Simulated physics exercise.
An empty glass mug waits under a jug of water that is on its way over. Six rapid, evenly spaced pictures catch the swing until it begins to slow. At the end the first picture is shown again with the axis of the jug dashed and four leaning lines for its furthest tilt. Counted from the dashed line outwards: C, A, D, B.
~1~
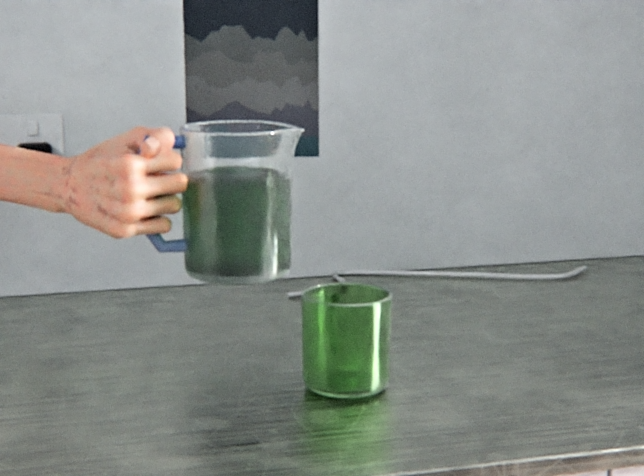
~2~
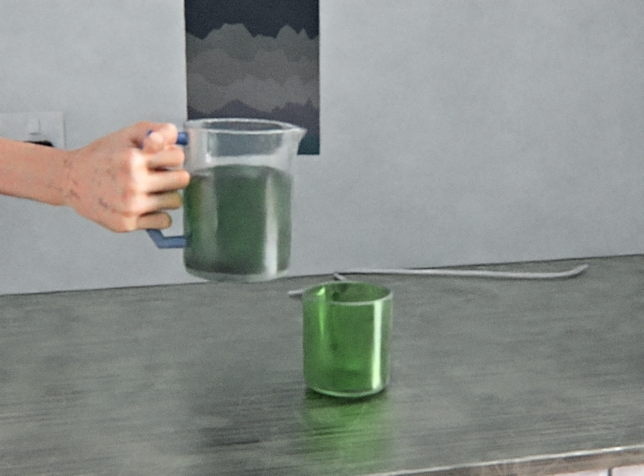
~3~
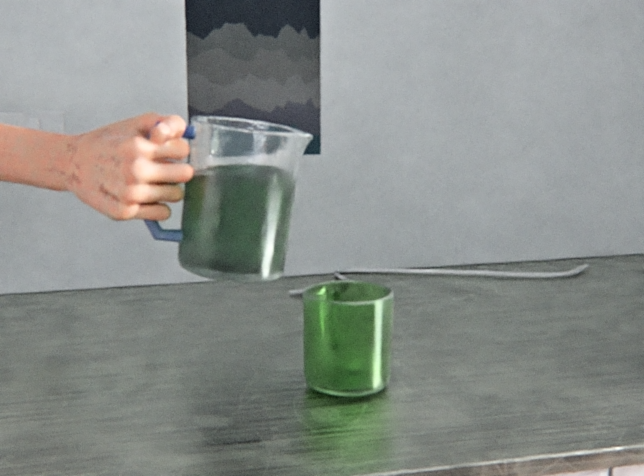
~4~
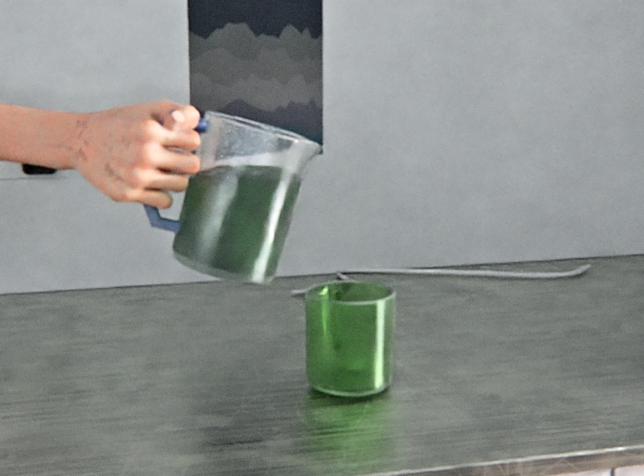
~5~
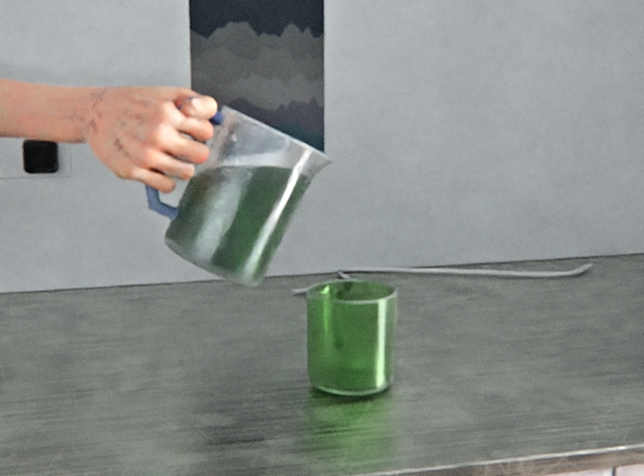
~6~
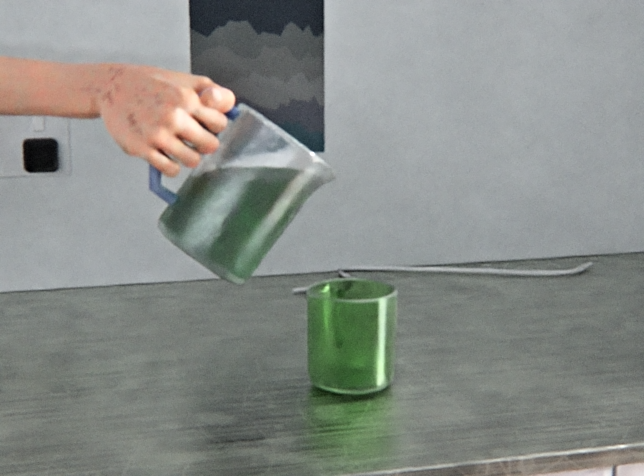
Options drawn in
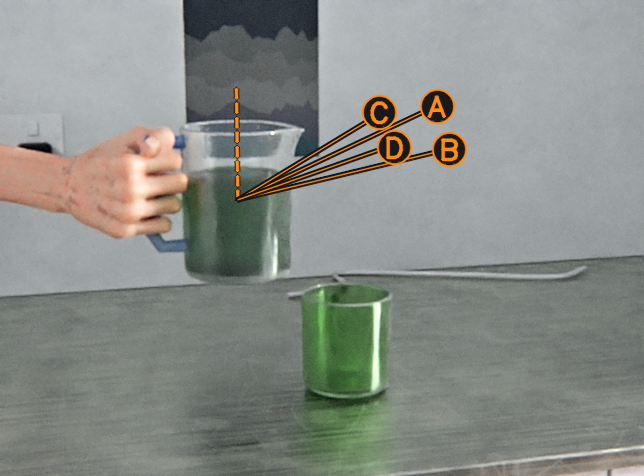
A grey tabletop against a pale grey wall is seen from slightly above, the view staying almost still. A hand reaching in from the left grips the blue handle of a clear jug of dark greenish liquid, with a green-looking glass below right, a pale rod behind it and a dark patterned panel above. The hand rises slightly and tilts the jug steadily rightward, its lip lowering above the glass.
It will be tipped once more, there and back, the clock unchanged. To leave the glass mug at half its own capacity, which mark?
I would pick line A.
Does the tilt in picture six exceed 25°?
Yes.
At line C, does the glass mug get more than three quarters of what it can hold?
No, less.
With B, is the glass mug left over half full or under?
Over half.
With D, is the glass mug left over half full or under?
Over half.
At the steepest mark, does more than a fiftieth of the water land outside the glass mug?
Yes.
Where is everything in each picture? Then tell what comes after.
Upright, lip at (300, 128); rim of the glass mug round (347, 293); nothing has left yet, in the first picture.
Upright, lip at (303, 129); nothing has left yet, in the second picture.
Tipped about 7°, lip at (310, 135); nothing has left yet, in the third picture.
Tipped about 16°, lip at (320, 146); nothing has left yet, in the fourth picture.
Tipped about 26°, lip at (328, 160); nothing has left yet, in the fifth picture.
Tipped about 37°, lip at (333, 176); nothing has left yet, in the sixth picture.
In orange, A at (421, 112); B at (432, 152); C at (365, 122); D at (377, 150).
Choosing A, the glass mug ends with about 50 % of what it can hold; 3 % of the water is spilt.
Choosing B, the glass mug ends with about 76 % of what it can hold; 11 % of the water is spilt.
Choosing C, the glass mug ends with about 35 % of what it can hold.
Choosing D, the glass mug ends with about 68 % of what it can hold; 3 % of the water is spilt.
